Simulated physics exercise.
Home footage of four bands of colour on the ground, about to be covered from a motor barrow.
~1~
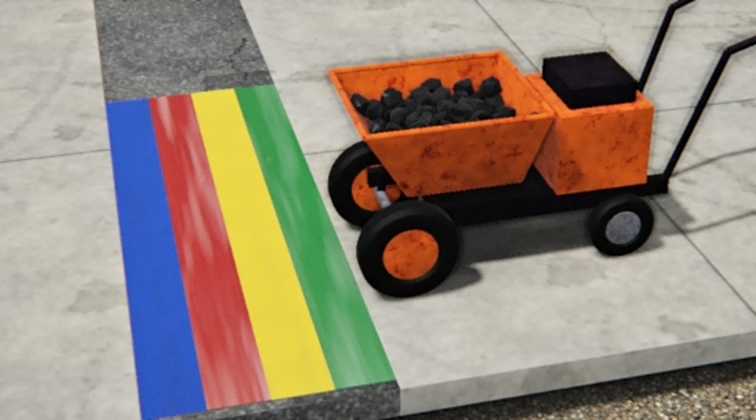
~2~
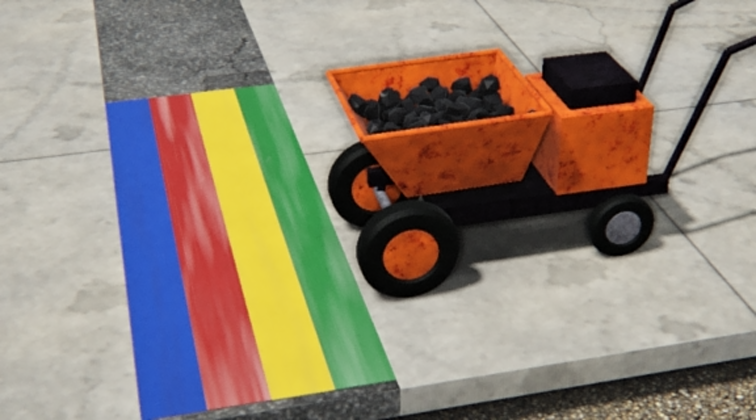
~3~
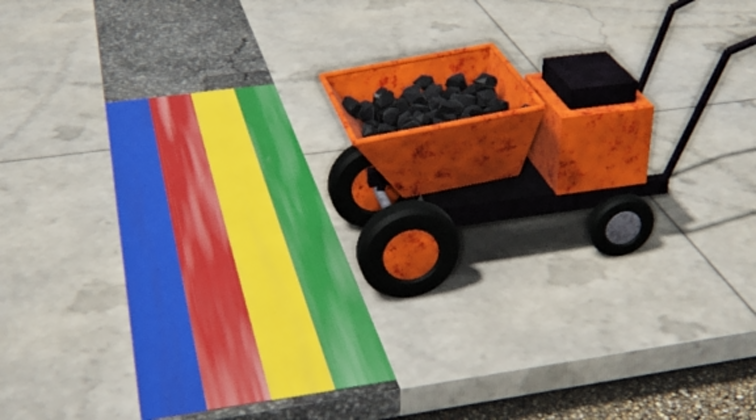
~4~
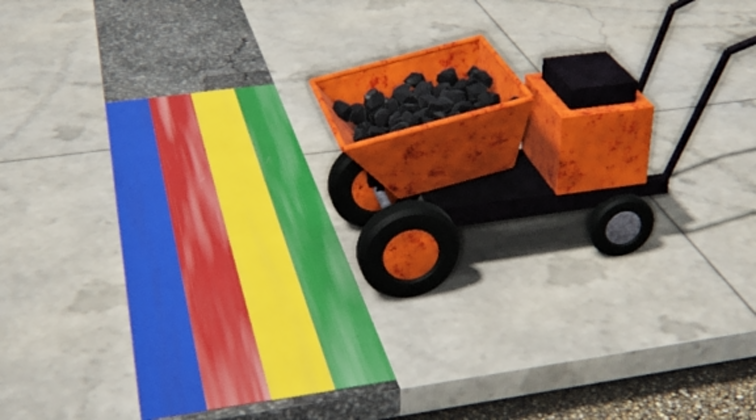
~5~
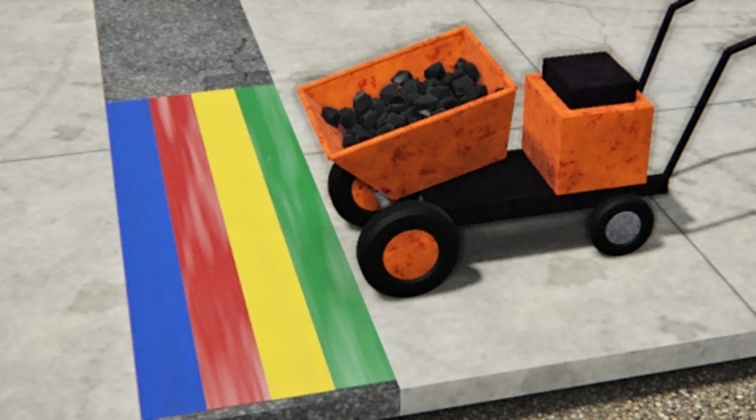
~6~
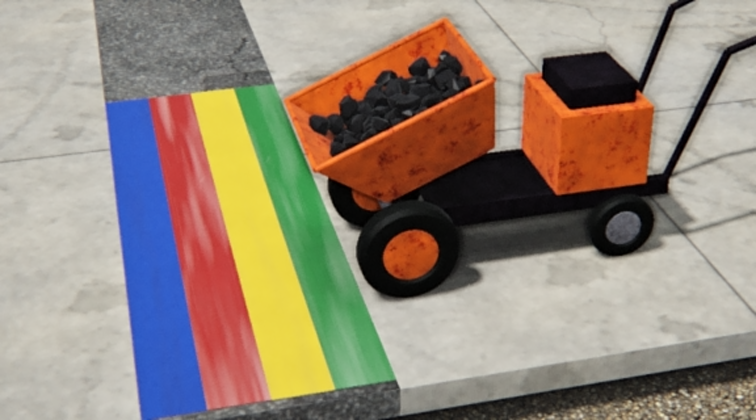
The orange skip of a motor barrow, loaded with black lumps of coal, sat level at first, then tilted steadily forward to the left beside blue, red, yellow and green stripes on the ground.
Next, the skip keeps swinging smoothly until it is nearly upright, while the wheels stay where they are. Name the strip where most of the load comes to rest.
Red.
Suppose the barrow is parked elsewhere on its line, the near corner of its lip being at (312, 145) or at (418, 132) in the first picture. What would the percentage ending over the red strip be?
About 20 percent at the first place and about 20 percent at the second.
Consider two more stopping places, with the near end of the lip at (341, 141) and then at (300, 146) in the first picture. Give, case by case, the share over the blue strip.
First some 30, then 30 per cent.
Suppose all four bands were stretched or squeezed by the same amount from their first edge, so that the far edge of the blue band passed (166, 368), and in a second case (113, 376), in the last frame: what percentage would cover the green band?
Near 0 % and 0 %.
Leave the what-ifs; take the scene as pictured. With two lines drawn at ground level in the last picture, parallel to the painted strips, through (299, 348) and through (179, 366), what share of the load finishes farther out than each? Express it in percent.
Around 70 per cent for the first, around 20 per cent for the second.
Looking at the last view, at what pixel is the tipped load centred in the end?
Around (210, 278).
Shortly afterwards, skip tipped steeply; the whole lot in the skip.
Next, skip tipped right over; the bulk in the skip; only a few over the yellow strip; a little over the red strip.
Some moments later, skip tipped right over; near a third in the skip; a little over the yellow strip; near a third over the red strip; a little over the blue strip; a little off the paint.
In the end, skip tipped right over; near a quarter in the skip; none at all over the green strip; a little over the yellow strip; near a third over the red strip; a little over the blue strip; a little off the paint.
